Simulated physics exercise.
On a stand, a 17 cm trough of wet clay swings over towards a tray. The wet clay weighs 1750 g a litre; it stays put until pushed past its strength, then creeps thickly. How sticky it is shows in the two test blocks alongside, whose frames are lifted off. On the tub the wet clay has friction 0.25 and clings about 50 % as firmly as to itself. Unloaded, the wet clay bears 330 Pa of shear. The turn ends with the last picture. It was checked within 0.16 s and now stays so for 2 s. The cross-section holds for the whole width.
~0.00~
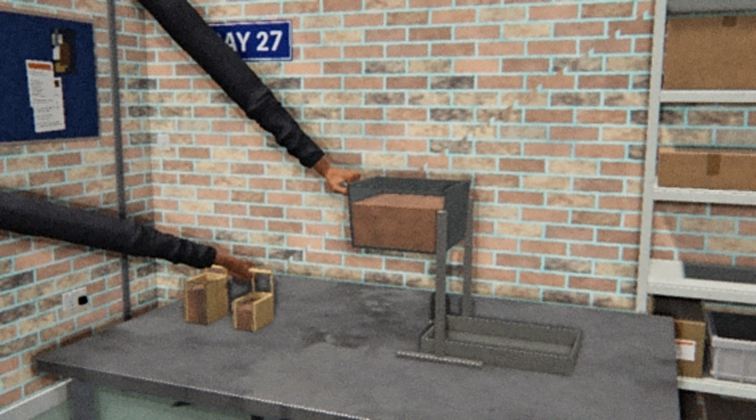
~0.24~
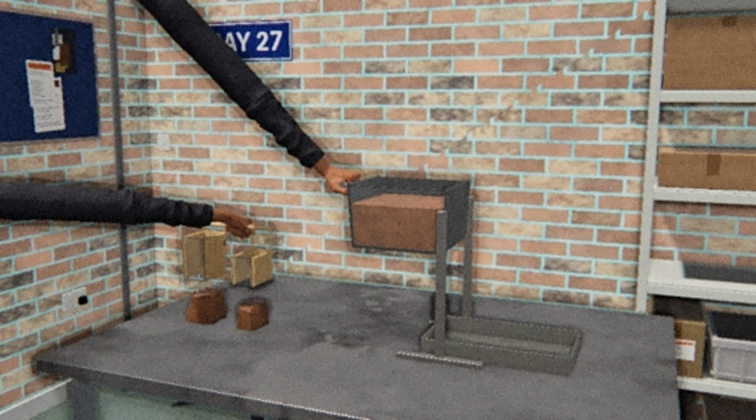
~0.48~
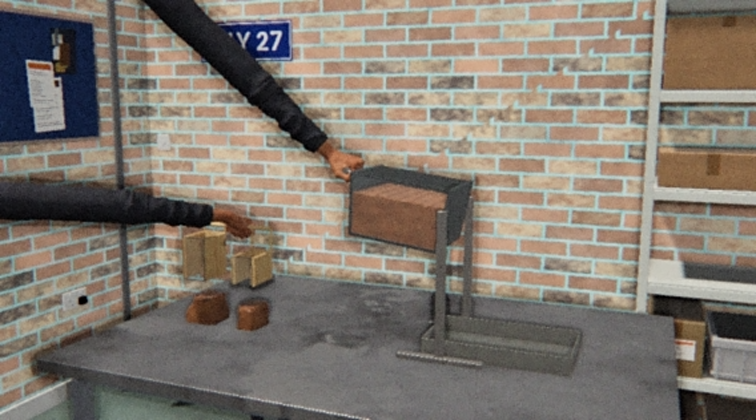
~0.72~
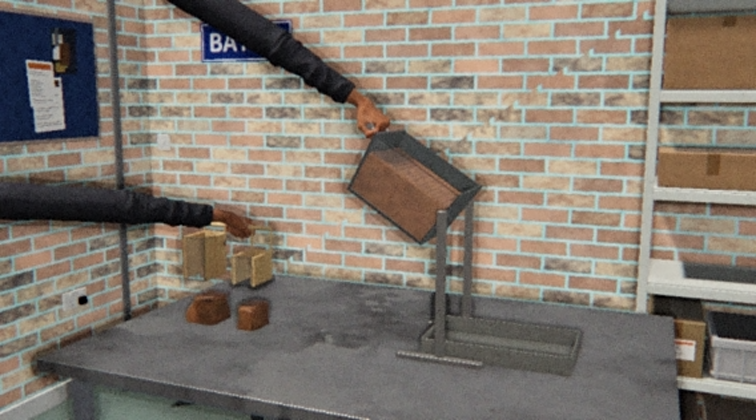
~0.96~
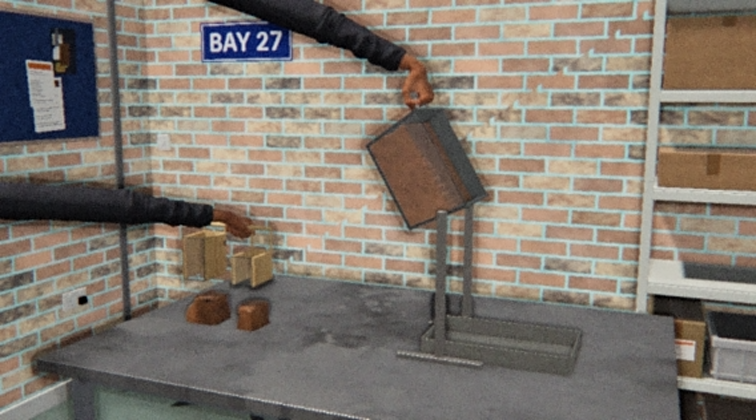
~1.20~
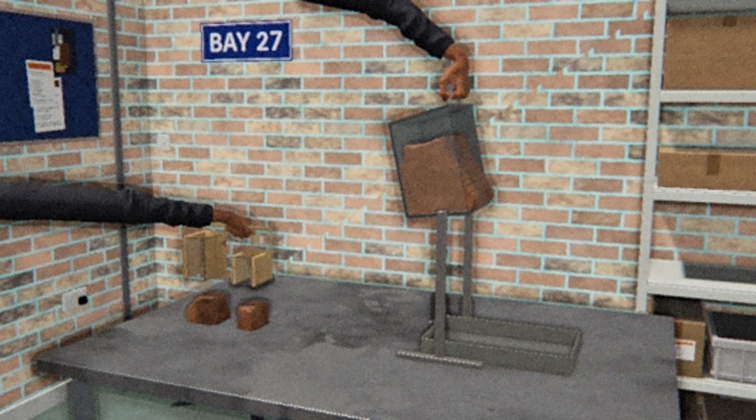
Hands lifting small wooden moulds off two brown clay blocks, then steeply tilting a grey trough of clay on a stand.
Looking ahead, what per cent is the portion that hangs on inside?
The portion that hangs on inside is near 54 %.
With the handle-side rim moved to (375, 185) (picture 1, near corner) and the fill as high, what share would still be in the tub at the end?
It would be near 75 %.
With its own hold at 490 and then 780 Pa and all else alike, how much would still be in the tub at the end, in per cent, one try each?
In turn about 60 %, 100 %.
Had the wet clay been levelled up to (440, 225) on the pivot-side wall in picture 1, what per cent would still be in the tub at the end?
Then about 95 %.
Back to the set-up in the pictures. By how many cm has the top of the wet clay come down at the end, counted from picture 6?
About 9 cm.
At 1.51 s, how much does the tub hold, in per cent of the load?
Some 60 per cent.
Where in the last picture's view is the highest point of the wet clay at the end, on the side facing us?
Around (418, 172).
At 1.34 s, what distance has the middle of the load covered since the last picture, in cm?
Roughly 5 cm.
After 1.34 s, the tub is at 78 degrees and holds 80 %.
After 1.51 s, the tub is at 78 degrees and holds 60 %.
After 1.68 s, the tub is at 78 degrees and holds 55 %.
After 1.85 s, the tub is at 78 degrees and holds 54 %.
After 3.20 s, at the end, the tub is at 78 degrees and holds 54 %.
